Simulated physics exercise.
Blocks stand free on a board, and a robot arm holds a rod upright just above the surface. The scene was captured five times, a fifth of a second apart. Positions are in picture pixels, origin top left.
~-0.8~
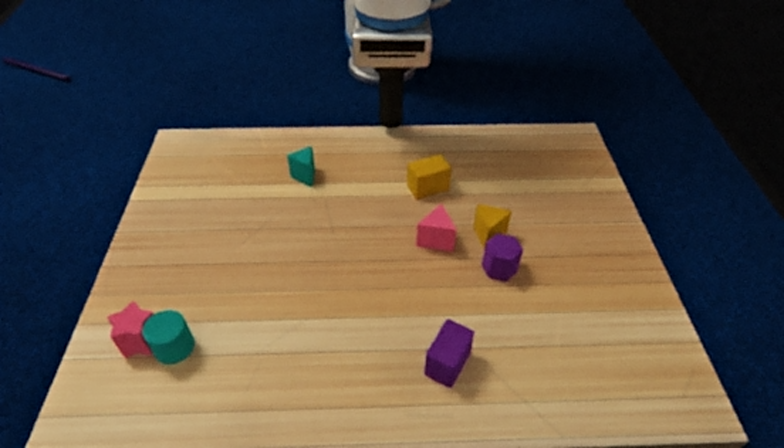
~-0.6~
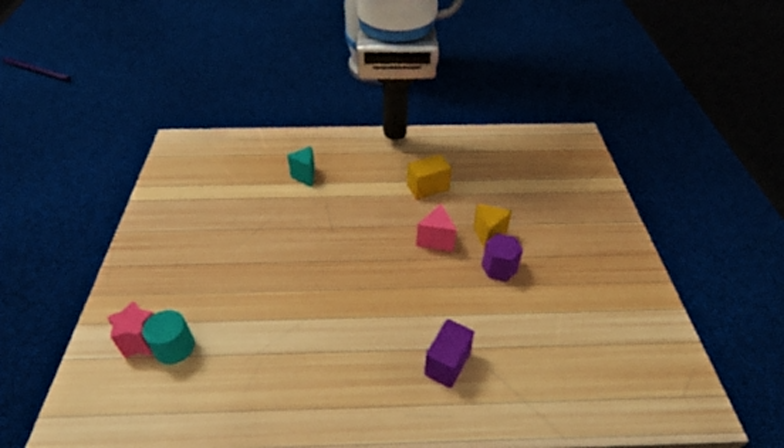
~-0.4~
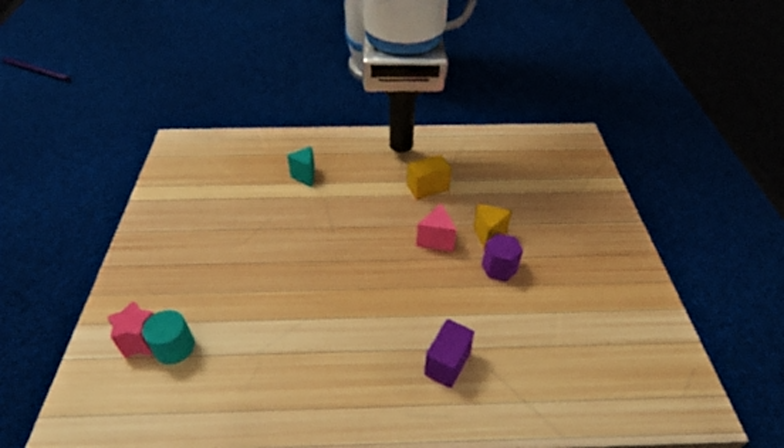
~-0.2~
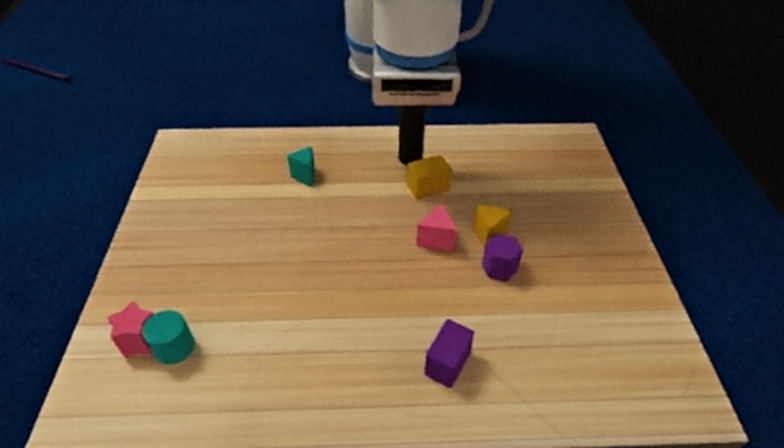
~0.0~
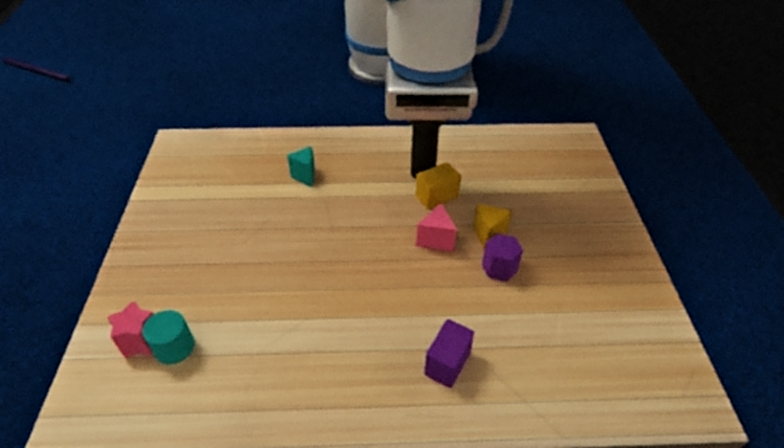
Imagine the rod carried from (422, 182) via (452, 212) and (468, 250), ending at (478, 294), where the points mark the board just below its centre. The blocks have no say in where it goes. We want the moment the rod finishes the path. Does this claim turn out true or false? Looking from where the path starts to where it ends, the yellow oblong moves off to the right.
This is false.
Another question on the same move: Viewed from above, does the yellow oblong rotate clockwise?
Short answer: No.
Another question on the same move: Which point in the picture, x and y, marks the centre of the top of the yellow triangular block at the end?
I'd place it at (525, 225), taking the centre of its top.
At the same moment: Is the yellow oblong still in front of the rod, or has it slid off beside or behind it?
My guess is it ends up beside or behind the rod.
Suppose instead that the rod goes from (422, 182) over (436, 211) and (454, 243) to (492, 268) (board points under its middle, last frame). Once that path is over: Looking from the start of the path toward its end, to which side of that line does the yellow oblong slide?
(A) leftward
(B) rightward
A: Leftward.
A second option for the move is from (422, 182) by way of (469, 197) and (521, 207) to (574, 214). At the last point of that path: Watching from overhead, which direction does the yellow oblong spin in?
The twist is clockwise.
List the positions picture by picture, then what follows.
In the first picture, rod tip (391, 122); block tops, pink triangular block (438, 218); yellow oblong (430, 165); yellow triangular block (493, 214); purple six-sided block (505, 246).
In the second picture, rod (395, 133); blocks unchanged.
In the third picture, rod (401, 145); blocks unchanged.
In the fourth picture, rod (411, 159); blocks unchanged.
In the fifth picture, rod (423, 173); pink triangular block (438, 218); yellow oblong (439, 174); yellow triangular block (493, 214); purple six-sided block (505, 246).
The first path, step by step. One third of the way, rod (453, 203); yellow oblong (474, 204), turned 15° anticlockwise; yellow triangular block (502, 220).
Two thirds of the way, rod (469, 241); yellow oblong (499, 219), turned 55° anticlockwise; yellow triangular block (525, 225), turned 15° clockwise.
At the end, rod (480, 286); pink triangular block in place; yellow oblong (499, 219), turned 60° anticlockwise; yellow triangular block (525, 225), turned 15° clockwise; purple six-sided block (511, 254), turned 40° anticlockwise.
